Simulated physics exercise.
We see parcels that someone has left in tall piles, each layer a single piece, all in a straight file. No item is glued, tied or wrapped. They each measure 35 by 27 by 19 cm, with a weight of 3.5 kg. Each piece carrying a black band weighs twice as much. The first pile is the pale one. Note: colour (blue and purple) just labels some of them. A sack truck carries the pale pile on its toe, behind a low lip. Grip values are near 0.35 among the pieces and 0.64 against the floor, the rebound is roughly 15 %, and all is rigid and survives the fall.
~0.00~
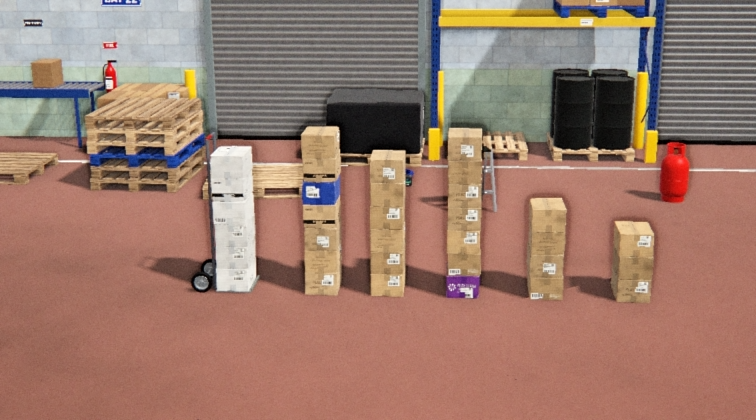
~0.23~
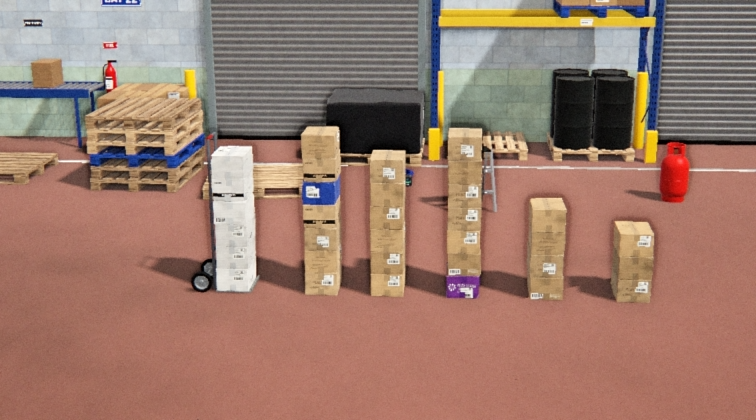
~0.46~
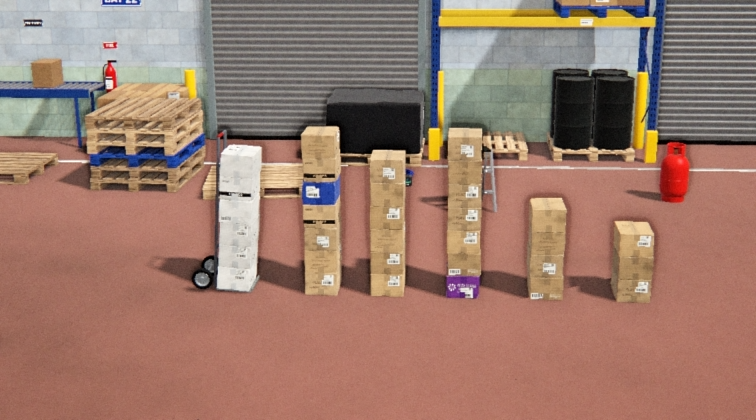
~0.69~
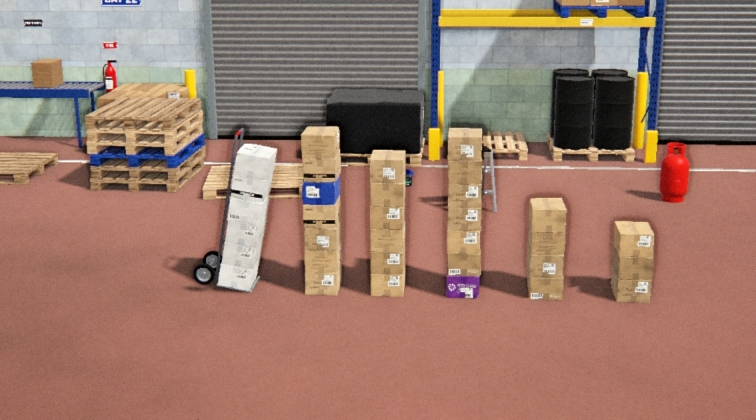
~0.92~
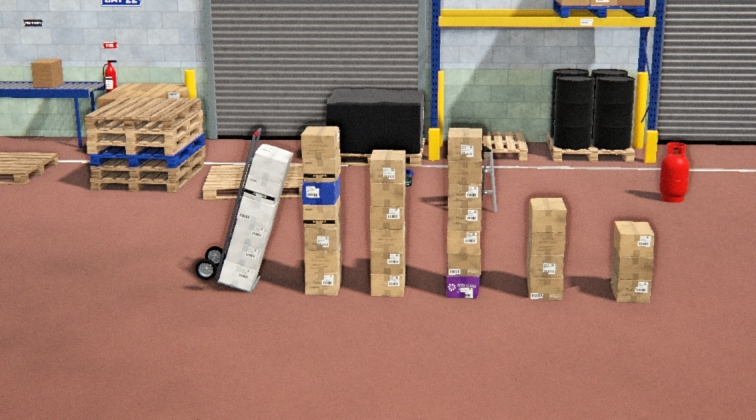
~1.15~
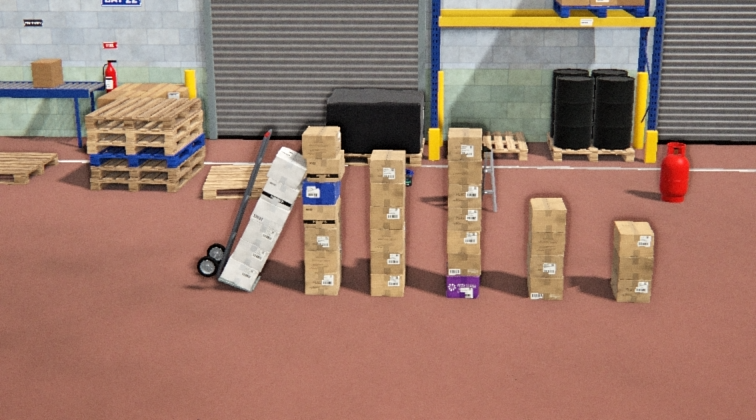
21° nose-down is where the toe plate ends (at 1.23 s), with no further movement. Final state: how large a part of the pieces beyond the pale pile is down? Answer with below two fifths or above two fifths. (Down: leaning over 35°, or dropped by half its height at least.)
Above two fifths.
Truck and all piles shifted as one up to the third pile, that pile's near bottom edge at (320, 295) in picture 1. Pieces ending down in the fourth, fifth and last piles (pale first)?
That would give fourth 6, fifth 4 and last 2.
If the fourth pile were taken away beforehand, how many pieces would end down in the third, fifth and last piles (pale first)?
Pile by pile: Third 6, fifth 3, last 0.
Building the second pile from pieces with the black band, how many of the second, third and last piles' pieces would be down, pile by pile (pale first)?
In that case the second pile has 0 down, the third 0, the last 0.
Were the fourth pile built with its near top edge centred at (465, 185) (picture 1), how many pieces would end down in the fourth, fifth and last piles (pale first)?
The tally would be fourth 5, then fifth 3, then last 2.
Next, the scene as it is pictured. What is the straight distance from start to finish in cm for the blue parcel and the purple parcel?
Net shift, middle to middle: Blue 90 cm, purple 10 cm.
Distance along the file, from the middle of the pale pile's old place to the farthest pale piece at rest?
110 cm.
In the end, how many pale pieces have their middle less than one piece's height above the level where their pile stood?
Pale pieces counted: 2.
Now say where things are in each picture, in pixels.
In the first picture (we follow the side turned to the camera), truck frame (208, 170) 0° forward; blue parcel (318, 194); purple parcel (463, 288); no other piece has moved.
In the second picture, truck frame (209, 170) 0° forward; blue parcel (318, 194).
In the third picture, truck frame (218, 168) 4° forward, top of the pale pile leaning 4°; blue parcel (318, 194); no other piece has moved.
In the fourth picture, truck frame (232, 166) 10° forward, top of the pale pile leaning 11°; purple parcel (463, 288); no other piece has moved.
In the fifth picture, truck frame (247, 165) 17° forward, top of the pale pile leaning 17°; purple parcel (463, 288); no other piece has moved.
In the sixth picture, truck frame (256, 166) 21° forward, top of the pale pile leaning 26°; blue parcel (318, 194); purple parcel (463, 288); one has shifted.
Around 2.46 s, 6 of the pale pile down; 2 of the 27 other parcels down; blue parcel tipped 28°, 8 cm lower.
Around 3.28 s, 6 of the pale pile down; 20 of the 27 other parcels down; blue parcel tipped 45°, 36 cm lower; purple parcel tipped 41°.
Finally (4.7 s), 6 of the pale pile down; 26 of the 27 other parcels down; blue parcel tipped 45°, 36 cm lower; purple parcel tipped 43°. That is 96 per cent. Seen by the last camera, middles, blue parcel near (426, 232), purple parcel near (475, 273).
